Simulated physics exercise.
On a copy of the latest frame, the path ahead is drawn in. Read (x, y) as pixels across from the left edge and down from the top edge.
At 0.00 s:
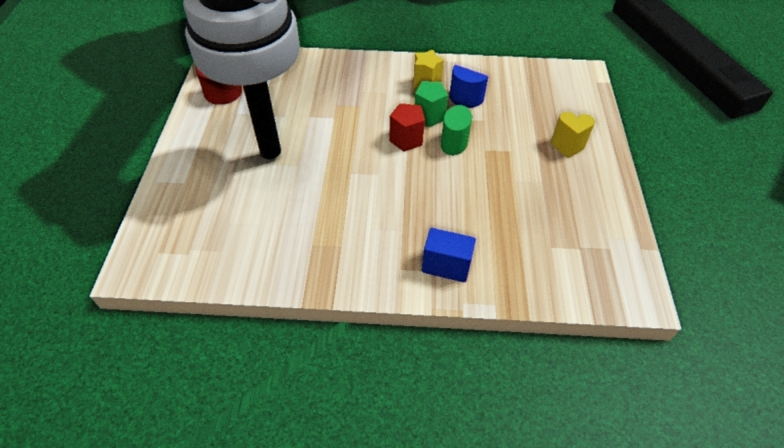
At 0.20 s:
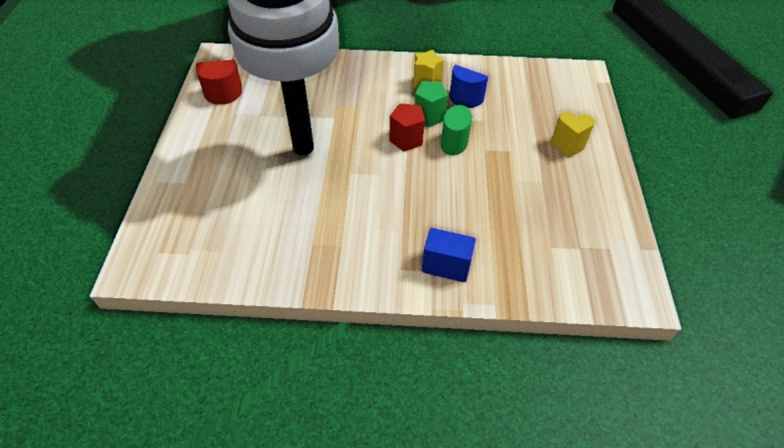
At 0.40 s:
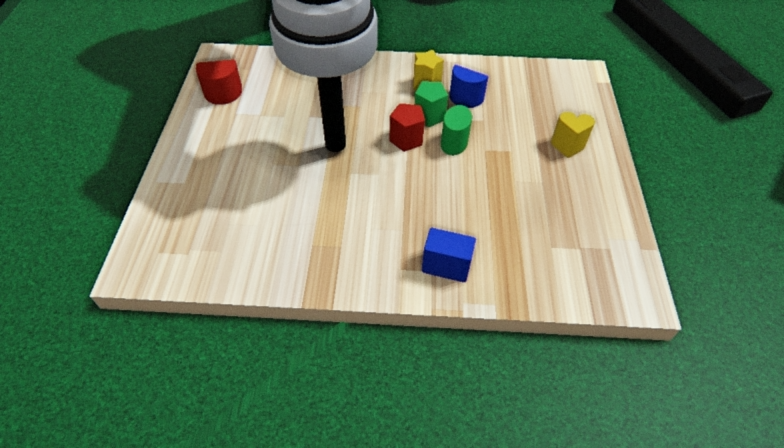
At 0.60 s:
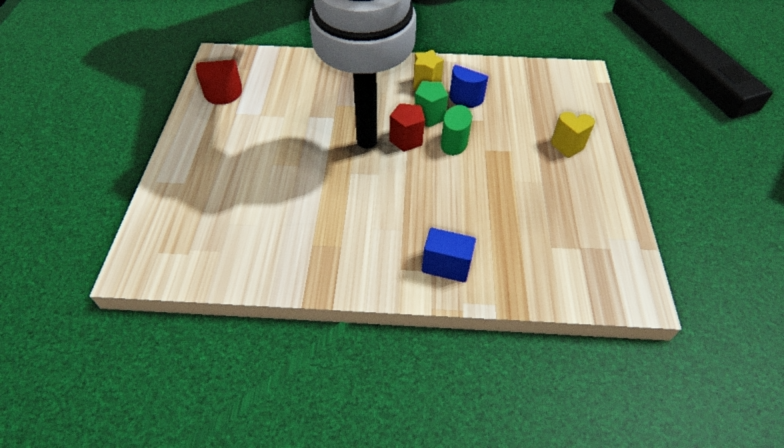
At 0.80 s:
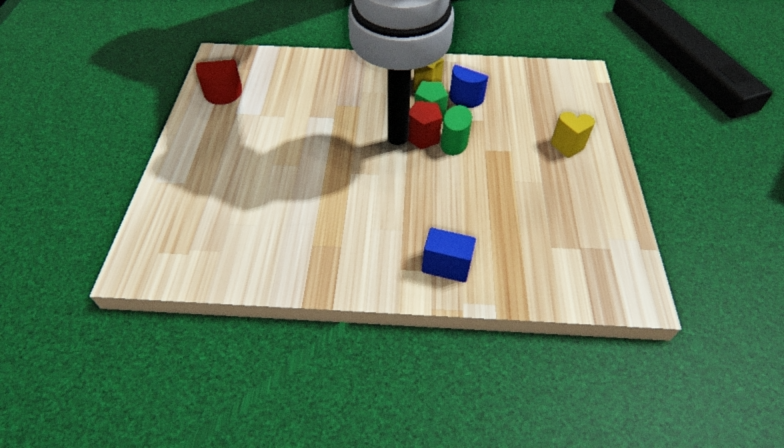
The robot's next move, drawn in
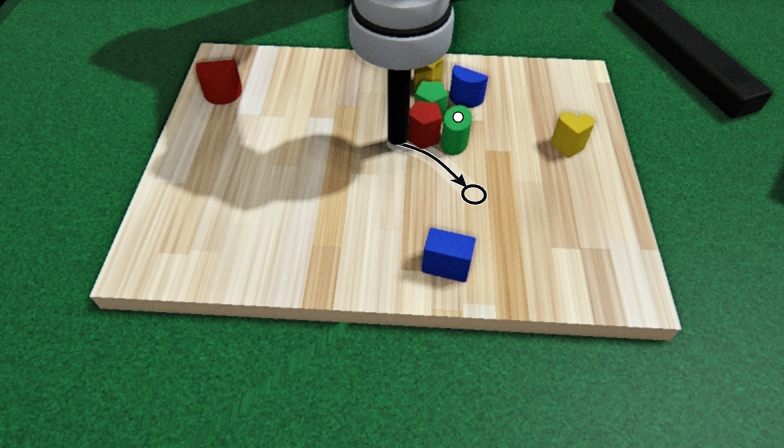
On a wooden board over a green surface, a grey machine with a black rod stands at the upper left among scattered colored blocks. The rod slides steadily right across the board, reaches the red pentagon, and nudges it slightly right toward the green blocks, while the other blocks stay put.
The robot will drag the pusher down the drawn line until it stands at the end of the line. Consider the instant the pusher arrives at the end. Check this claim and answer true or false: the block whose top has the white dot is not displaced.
False
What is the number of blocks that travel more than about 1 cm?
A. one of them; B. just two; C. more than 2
Option B.
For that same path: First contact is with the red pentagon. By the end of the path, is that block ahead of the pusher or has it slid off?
Answer: Slipped away.
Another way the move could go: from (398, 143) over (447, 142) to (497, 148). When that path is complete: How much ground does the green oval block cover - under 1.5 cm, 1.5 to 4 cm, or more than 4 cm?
Its final spot will lie more than 4 cm from the current one.
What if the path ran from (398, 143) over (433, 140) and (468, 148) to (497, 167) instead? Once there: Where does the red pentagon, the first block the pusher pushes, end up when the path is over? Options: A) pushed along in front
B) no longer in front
B - no longer in front.
Drawn move, from (398, 143) by way of (428, 154) and (451, 173) to (474, 194); the dot is on the green oval block.
On the path given first. One third of the way, pusher at (428, 149); red pentagon at (439, 111); green oval block at (471, 117).
Two thirds of the way, pusher at (452, 168); red pentagon at (439, 111); green oval block at (471, 117).
At the end, pusher at (475, 190); red pentagon at (439, 111); green pentagon still; green oval block at (471, 117).
